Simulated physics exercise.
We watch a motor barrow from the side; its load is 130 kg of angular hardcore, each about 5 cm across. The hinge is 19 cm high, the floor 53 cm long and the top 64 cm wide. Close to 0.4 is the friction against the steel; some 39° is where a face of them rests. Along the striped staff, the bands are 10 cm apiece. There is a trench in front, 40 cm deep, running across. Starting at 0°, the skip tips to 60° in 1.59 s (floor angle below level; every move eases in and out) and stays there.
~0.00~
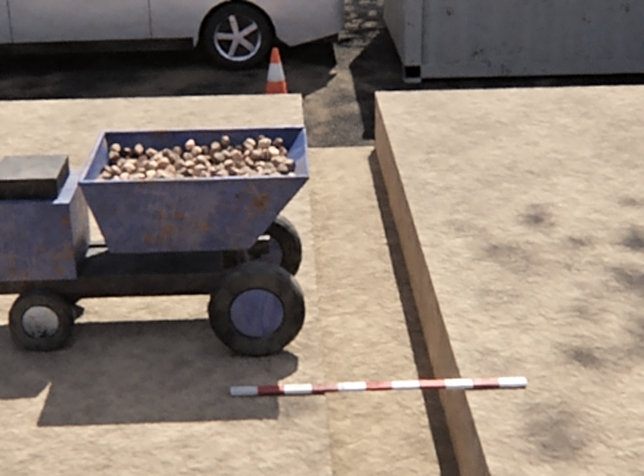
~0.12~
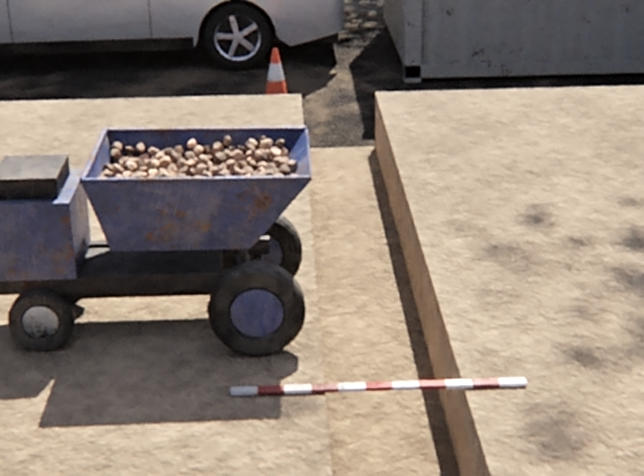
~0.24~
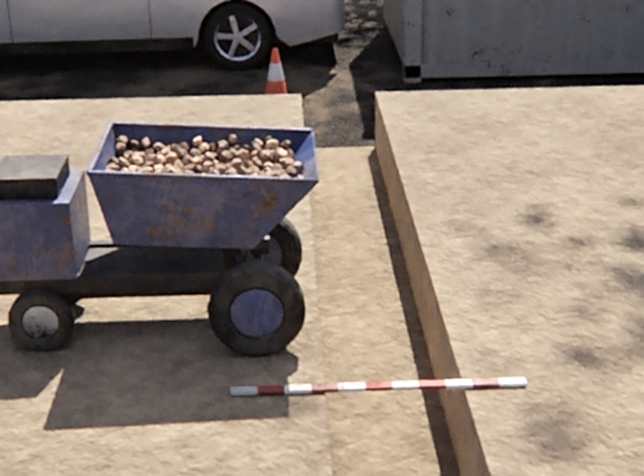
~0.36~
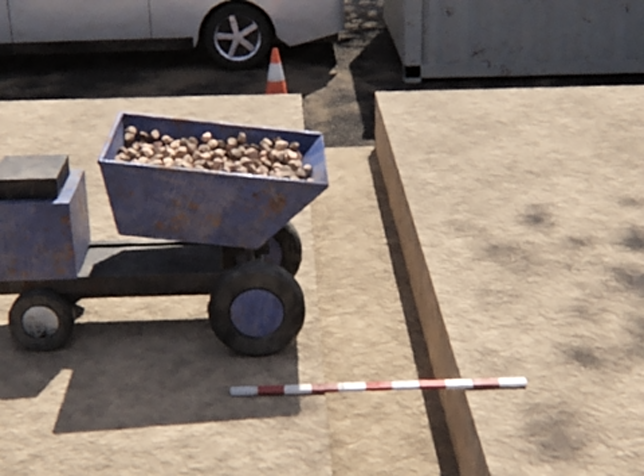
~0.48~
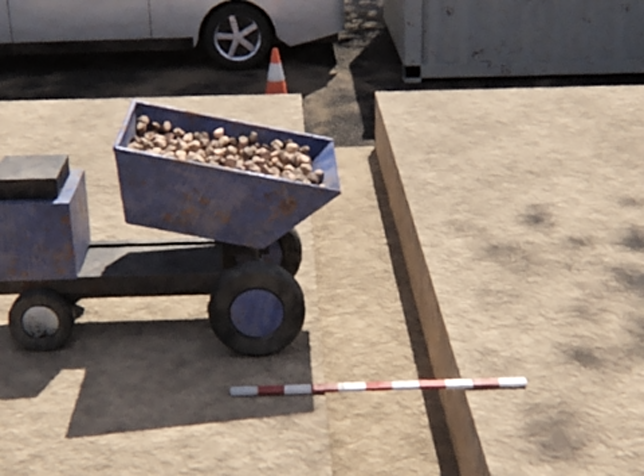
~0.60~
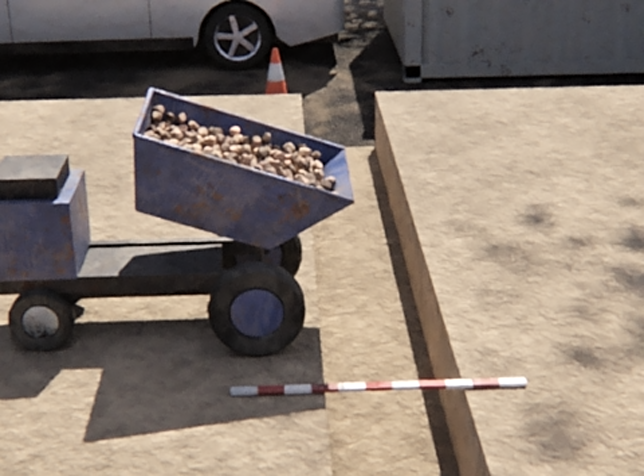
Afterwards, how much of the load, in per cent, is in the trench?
About 26 per cent.
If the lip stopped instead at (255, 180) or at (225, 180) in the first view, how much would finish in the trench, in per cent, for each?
Roughly 30 in a hundred, then 30 in a hundred.
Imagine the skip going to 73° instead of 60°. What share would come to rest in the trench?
Roughly 75% would end there.
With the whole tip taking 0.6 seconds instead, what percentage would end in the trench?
Roughly 20 per cent would.
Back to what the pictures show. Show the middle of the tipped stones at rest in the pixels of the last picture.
Roughly at (421, 392).
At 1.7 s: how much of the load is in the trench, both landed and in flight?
At that moment: Approx. 0 %.
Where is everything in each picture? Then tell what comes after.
In the first frame, the skip is at 0°, its lip at (309, 178); the top of the load is at (243, 151).
The second frame shows lip at (311, 179), floor tilted 1°, highest stones at (234, 153); the stones move at 0.1 m/s on average.
The third frame shows lip at (318, 181), floor tilted 4°, highest stones at (186, 154); the stones move at 0.3 m/s on average.
In the fourth frame, the skip is at 8°, its lip at (328, 186); the top of the load is at (154, 147); the stones move at 0.3 m/s on average.
In the fifth frame, the skip is at 13°, its lip at (341, 193); the top of the load is at (151, 134); the stones move at 0.4 m/s on average.
In the sixth frame, the skip is at 19°, its lip at (354, 202); the top of the load is at (166, 124); the stones move at 0.5 m/s on average.
After 1.2 s the floor is at 51°; 100 % in the skip; the foremost stones are at (379, 235).
After 1.7 s the floor is at 60°; 97 % in the skip, 2 % in the trench; the foremost stones are at (446, 299).
After 2.0 s the floor is at 60°; 87 % in the skip, 10 % in the trench, 2 % past the trench; the foremost stones are at (496, 297).
After 4.0 s the floor is at 60°; 69 % in the skip, 26 % in the trench, 5 % past the trench; the foremost stones are at (521, 309).
